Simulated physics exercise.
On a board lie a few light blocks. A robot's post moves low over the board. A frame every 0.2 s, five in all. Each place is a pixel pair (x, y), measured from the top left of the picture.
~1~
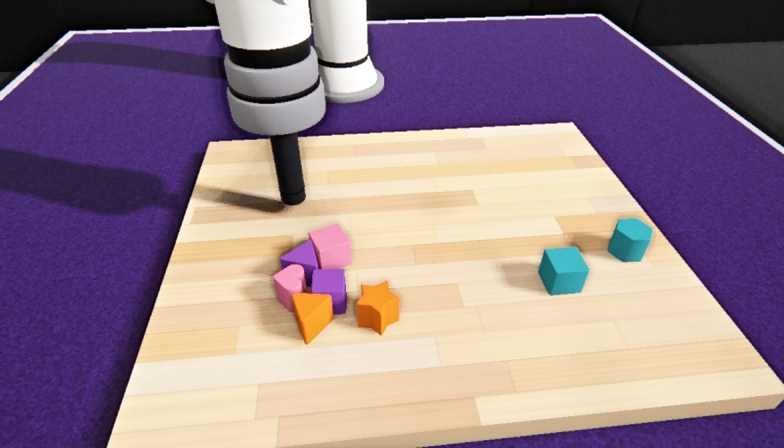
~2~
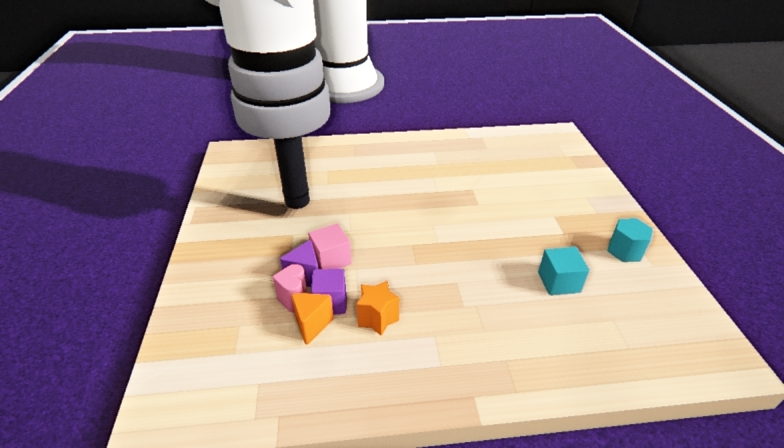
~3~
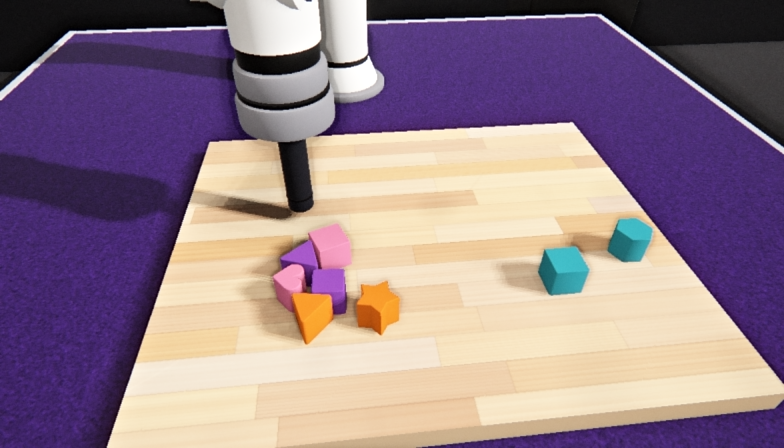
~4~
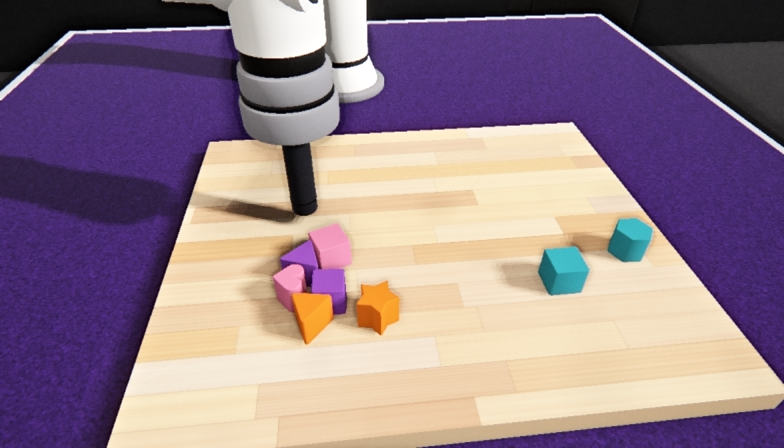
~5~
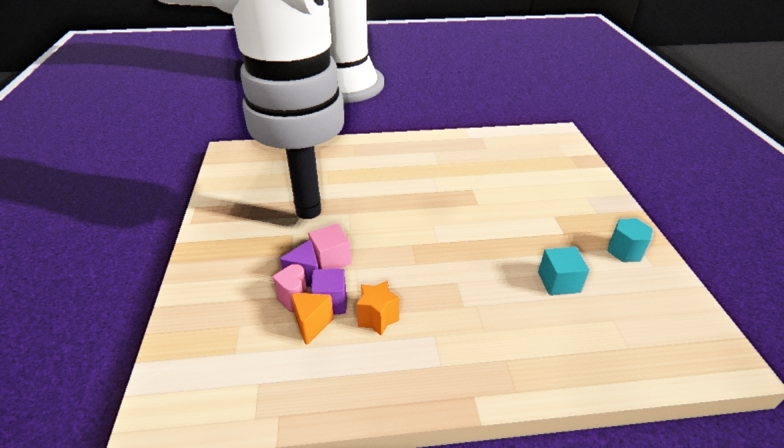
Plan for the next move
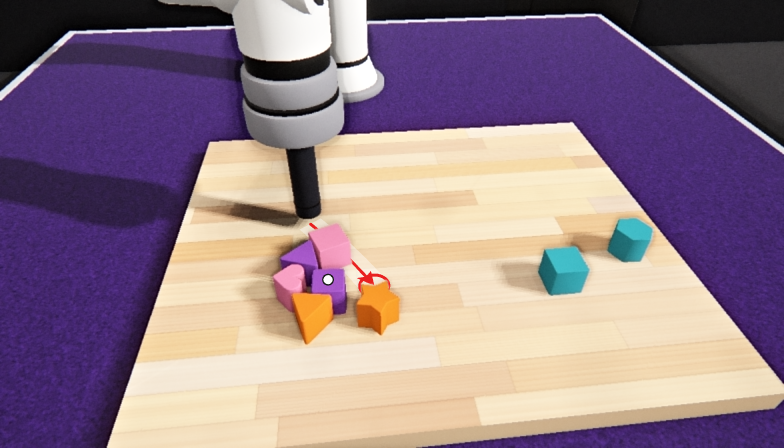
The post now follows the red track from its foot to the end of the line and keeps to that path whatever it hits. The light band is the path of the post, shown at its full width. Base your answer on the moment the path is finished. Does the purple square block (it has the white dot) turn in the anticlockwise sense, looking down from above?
In short: No.
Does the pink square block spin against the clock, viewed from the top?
No, that is not what happens.
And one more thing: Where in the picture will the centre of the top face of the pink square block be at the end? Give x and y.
It is at (351, 281).
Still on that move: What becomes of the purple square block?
Moved off its spot.
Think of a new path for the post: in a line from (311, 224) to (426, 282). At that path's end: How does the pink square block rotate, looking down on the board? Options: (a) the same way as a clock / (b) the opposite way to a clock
Option a.
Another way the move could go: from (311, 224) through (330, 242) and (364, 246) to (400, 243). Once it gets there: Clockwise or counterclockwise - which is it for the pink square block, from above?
Overhead view: Clockwise.
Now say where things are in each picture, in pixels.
In the first frame, lower end of the post (294, 199), tops of blocks, orange triangular piece (309, 303), purple square block (328, 280), pink square block (329, 236), orange star-shaped block (377, 295).
In the second frame, post (298, 202), blocks as before.
In the third frame, post (301, 206), blocks as before.
In the fourth frame, post (305, 209), blocks as before.
In the fifth frame, post (309, 212), orange triangular piece (309, 303), purple square block (328, 280), pink square block (329, 236), orange star-shaped block (377, 295).
The drawn path runs from (311, 224) via (331, 242) and (353, 262), ending at (374, 286); the dot is on the purple square block.
What follows on the original path. One third of the way, post (330, 230); pink square block (330, 240).
Two thirds of the way, post (352, 251); purple square block (329, 285), turned 20° clockwise; pink square block (342, 261), turned 45° clockwise.
At the end, post (374, 274); orange triangular piece (296, 314), turned 40° clockwise; purple square block (324, 300), turned 45° clockwise; pink square block (351, 281), turned 70° clockwise; orange star-shaped block (381, 300), turned 20° anticlockwise.
